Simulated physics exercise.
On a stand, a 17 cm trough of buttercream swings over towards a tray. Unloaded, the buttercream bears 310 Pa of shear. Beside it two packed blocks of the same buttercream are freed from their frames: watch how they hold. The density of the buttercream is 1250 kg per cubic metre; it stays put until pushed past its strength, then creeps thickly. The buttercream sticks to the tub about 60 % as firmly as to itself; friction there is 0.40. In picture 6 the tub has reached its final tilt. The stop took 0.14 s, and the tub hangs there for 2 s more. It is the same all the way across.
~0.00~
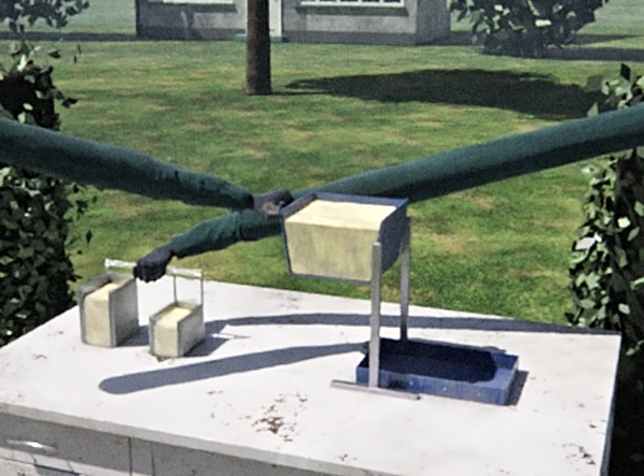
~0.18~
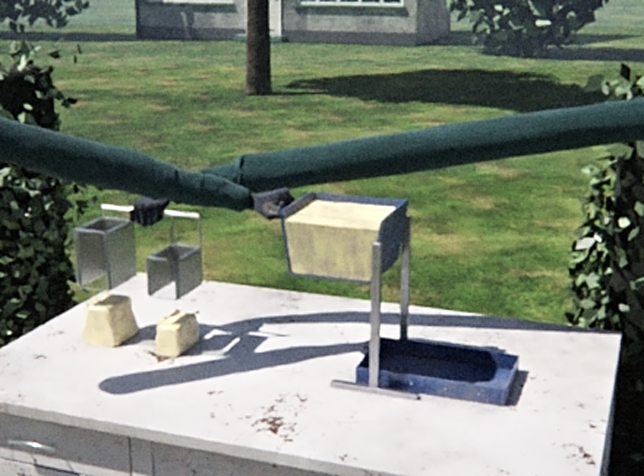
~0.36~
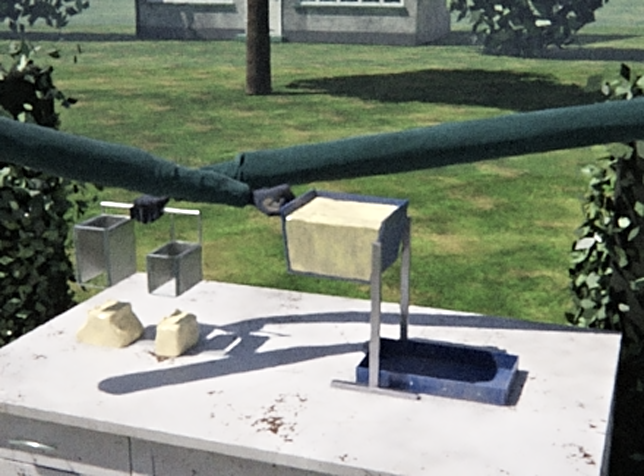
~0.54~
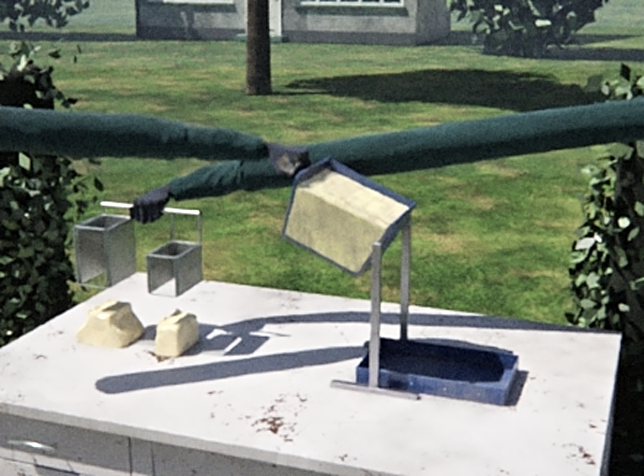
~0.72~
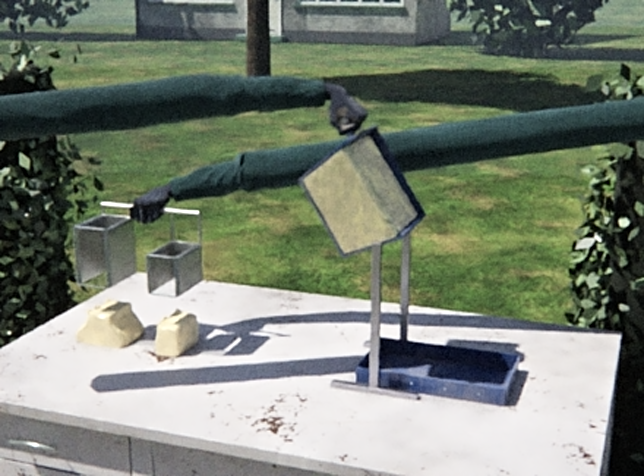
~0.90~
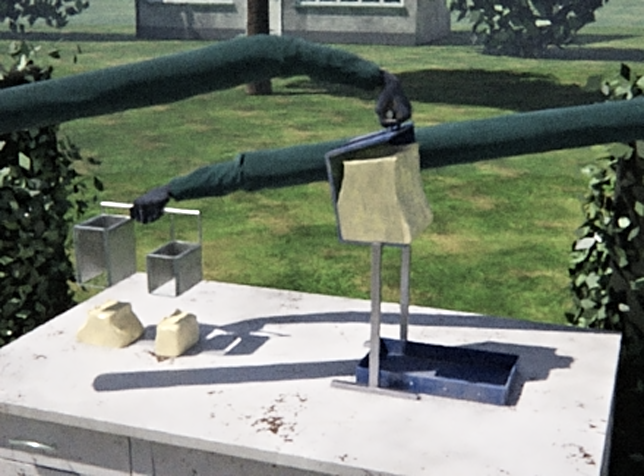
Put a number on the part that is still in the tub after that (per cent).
About 35 %.
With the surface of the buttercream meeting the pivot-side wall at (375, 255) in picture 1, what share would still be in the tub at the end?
It would be near 65 %.
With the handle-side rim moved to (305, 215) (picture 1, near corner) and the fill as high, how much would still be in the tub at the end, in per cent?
In that case some 50 per cent.
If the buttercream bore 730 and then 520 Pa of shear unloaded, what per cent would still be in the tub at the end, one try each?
In that order: 55 %, 40 %.
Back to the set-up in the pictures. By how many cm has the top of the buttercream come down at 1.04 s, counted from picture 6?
Some 7 cm.
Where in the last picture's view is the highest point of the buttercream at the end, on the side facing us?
Near (362, 210).
After 1.04 s, the tub is at 80 degrees and holds 64 %.
After 1.21 s, the tub is at 80 degrees and holds 39 %.
After 1.38 s, the tub is at 80 degrees and holds 35 %.
After 1.55 s, the tub is at 80 degrees and holds 35 %.
After 2.90 s, the tub is at 80 degrees and holds 35 %.
